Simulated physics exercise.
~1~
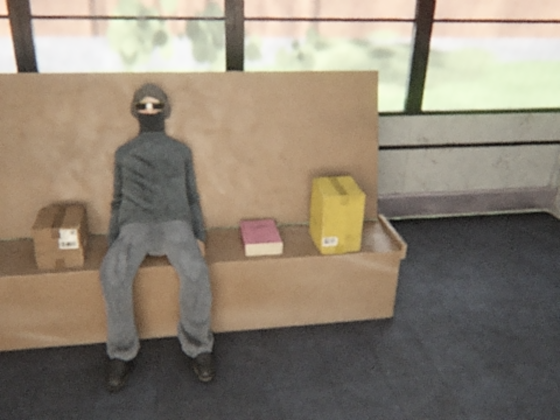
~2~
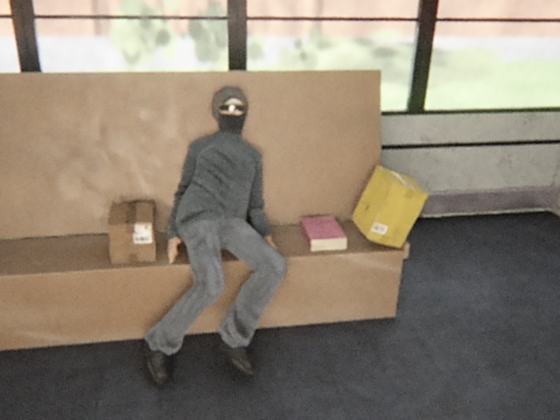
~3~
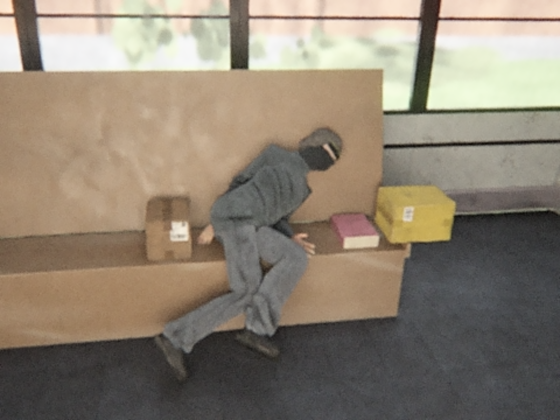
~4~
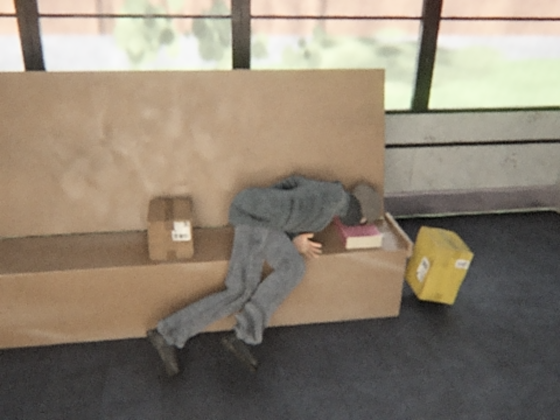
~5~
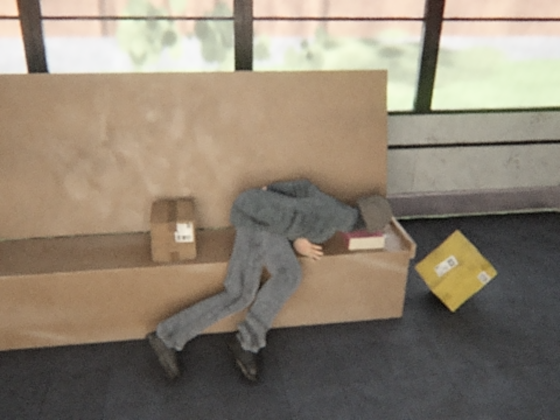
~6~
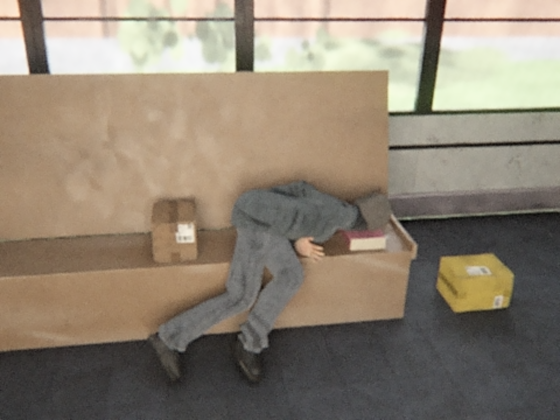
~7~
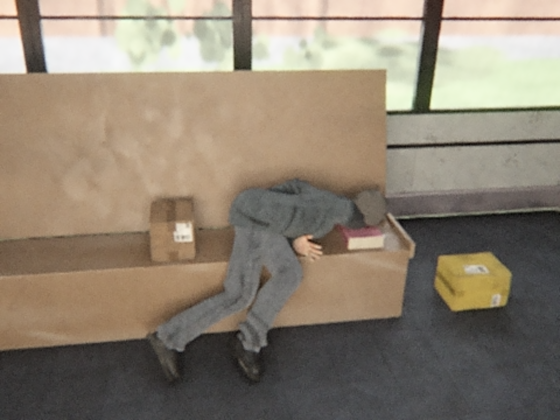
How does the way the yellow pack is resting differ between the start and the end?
At the start the yellow pack stands upright on the bench, and at the end it lies on its side on the floor.
